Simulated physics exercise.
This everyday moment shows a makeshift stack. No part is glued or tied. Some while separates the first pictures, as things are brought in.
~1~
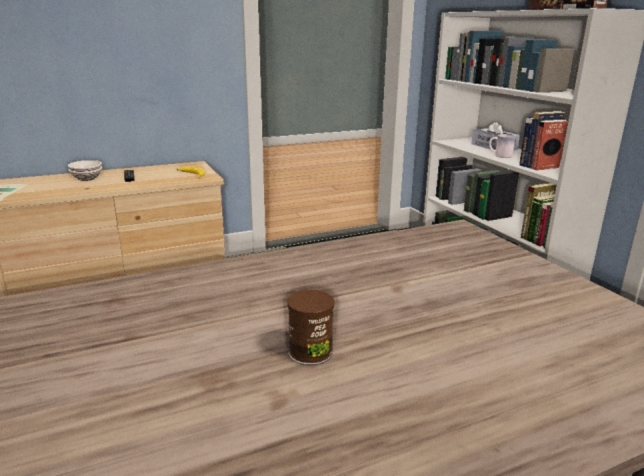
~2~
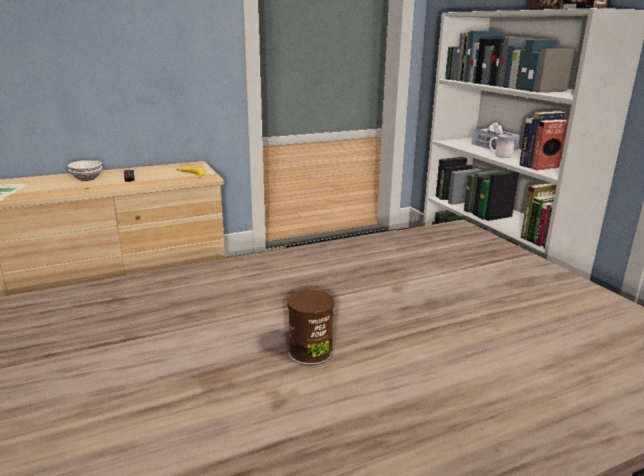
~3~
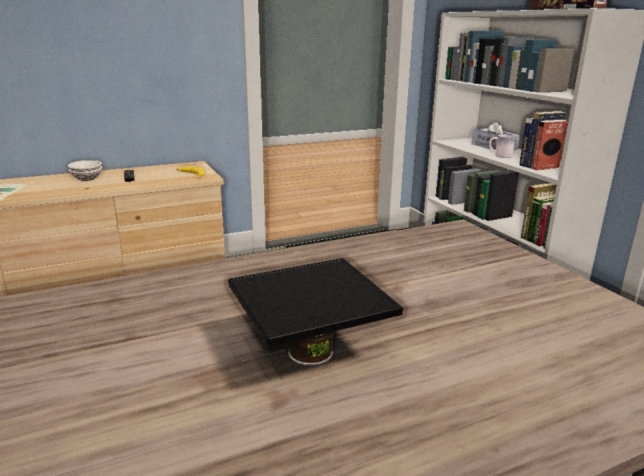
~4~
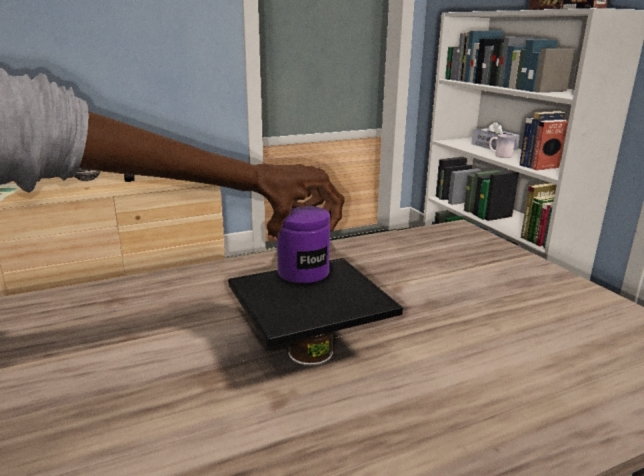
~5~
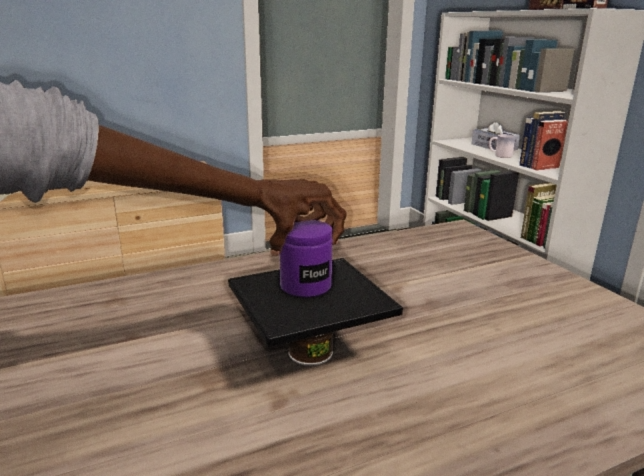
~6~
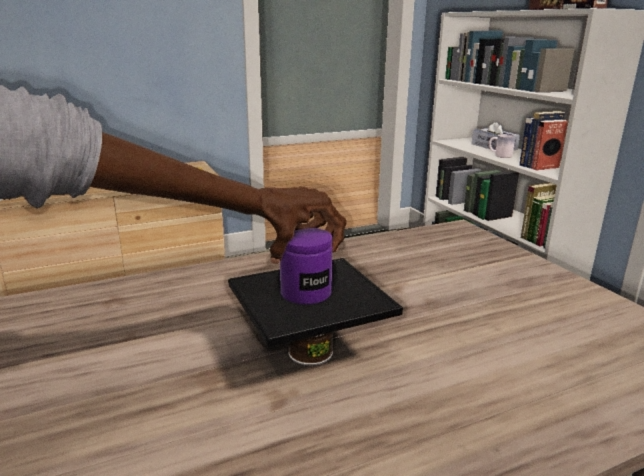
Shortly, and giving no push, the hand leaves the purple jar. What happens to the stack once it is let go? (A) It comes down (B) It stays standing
It stays standing (B).
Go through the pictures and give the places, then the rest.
In the first picture, the last thing is not in view yet.
In the second picture, the last thing is not in view yet.
In the third picture, the last thing is not in view yet; black lid (311, 296).
In the fourth picture, still above its spot; purple jar (303, 243); black lid (311, 296).
In the fifth picture, still above its spot; purple jar (306, 257); black lid (311, 296).
In the sixth picture, set down, still held; purple jar (306, 265); black lid (311, 296).
Then, 0.20 s after the last picture, nothing has stirred.
Then, 0.50 s after the last picture, purple jar resting near (306, 266).
At rest, all 3 in place. Seen from the same camera at the end, purple jar near (306, 266). The stack keeps its balance.
